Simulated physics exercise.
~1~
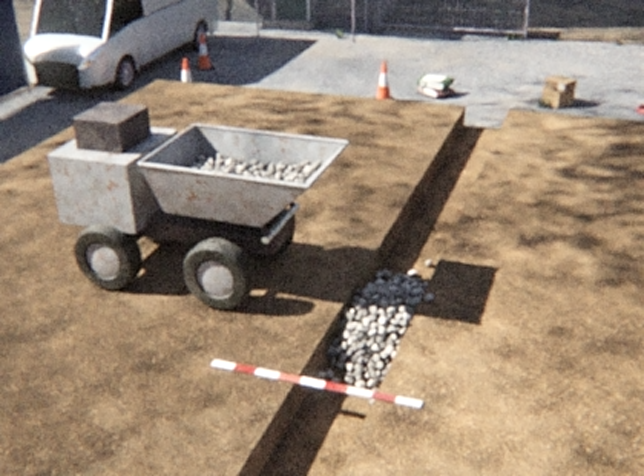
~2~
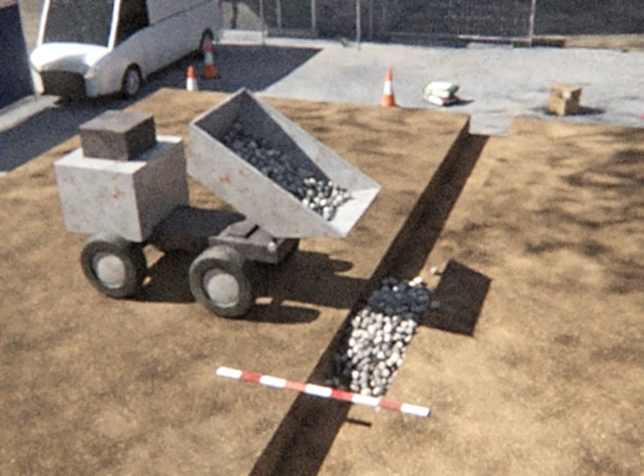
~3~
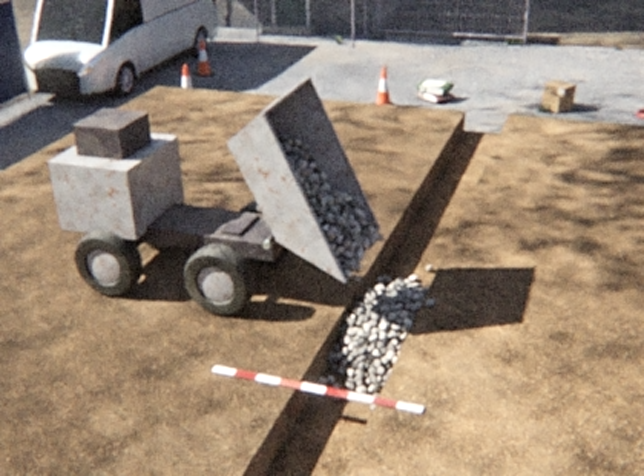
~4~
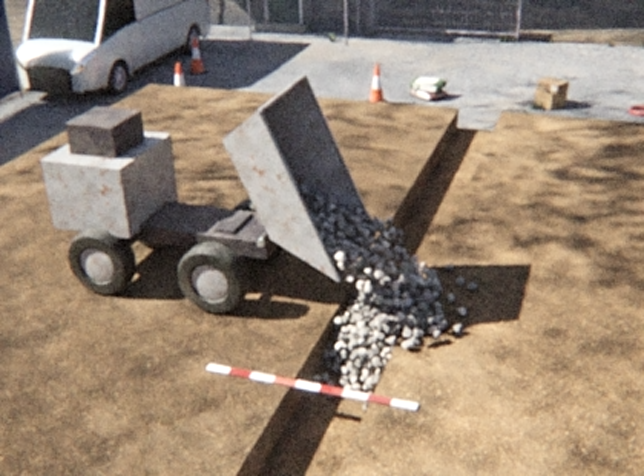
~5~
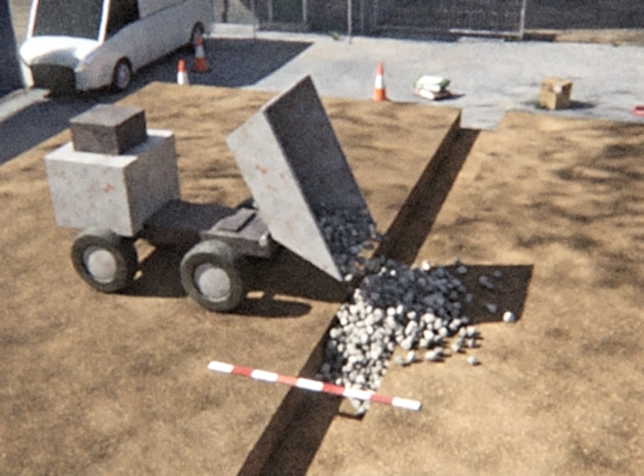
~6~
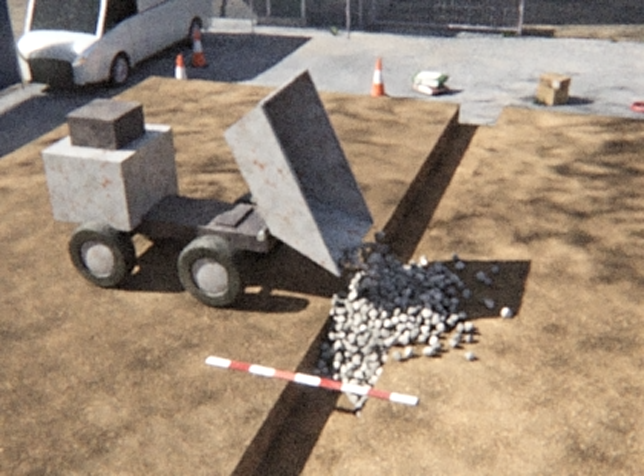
Small grey dumper tipping its body steeply and pouring stones onto a heap in a trench, some spilling past the far edge.
